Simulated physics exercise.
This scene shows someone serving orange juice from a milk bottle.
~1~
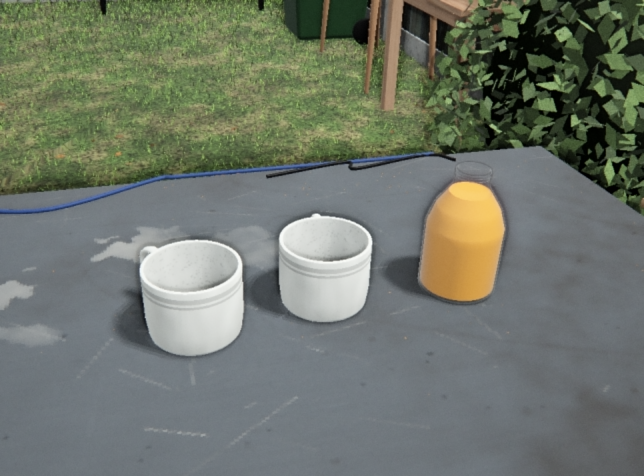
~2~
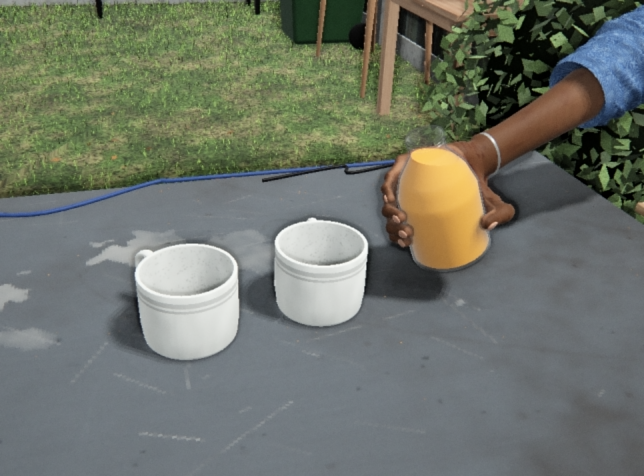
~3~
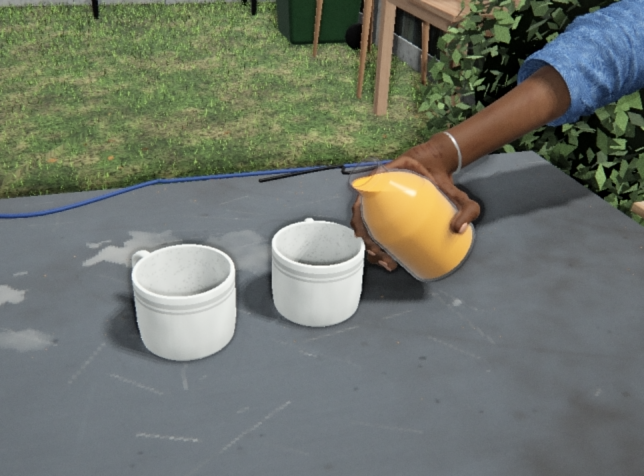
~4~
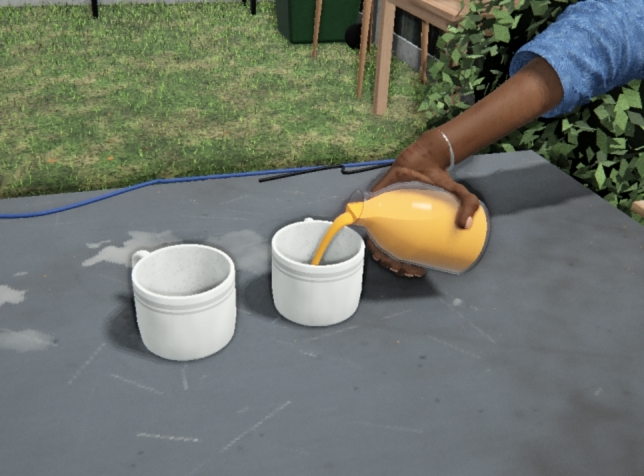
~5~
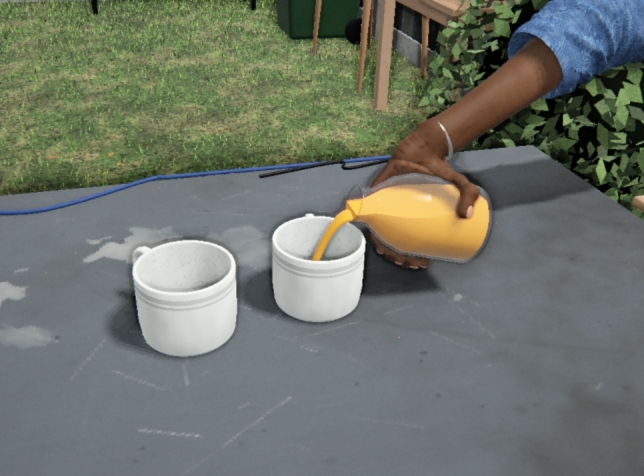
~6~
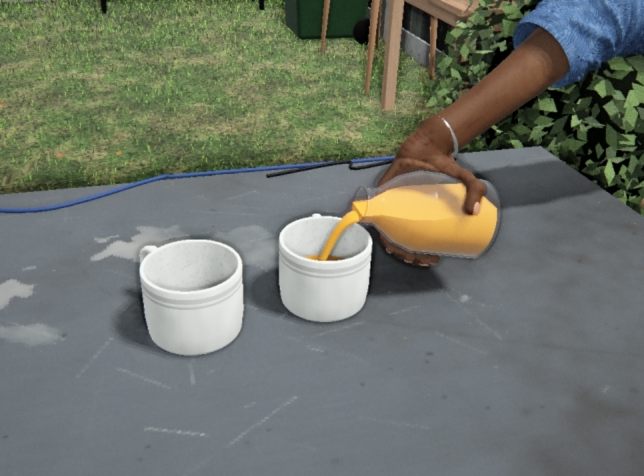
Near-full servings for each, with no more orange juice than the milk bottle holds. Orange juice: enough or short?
Not everyone is served.
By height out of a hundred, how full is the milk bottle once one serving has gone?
My estimate is close to 20 in a hundred.
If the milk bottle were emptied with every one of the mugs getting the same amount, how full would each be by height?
Level per vessel: Roughly 60 in a hundred.
Next, the first is about two thirds full.
After that, the first is done and the milk bottle has about a quarter of its load.
Finally, the milk bottle is empty with one filled and the next at about a third of a serving.
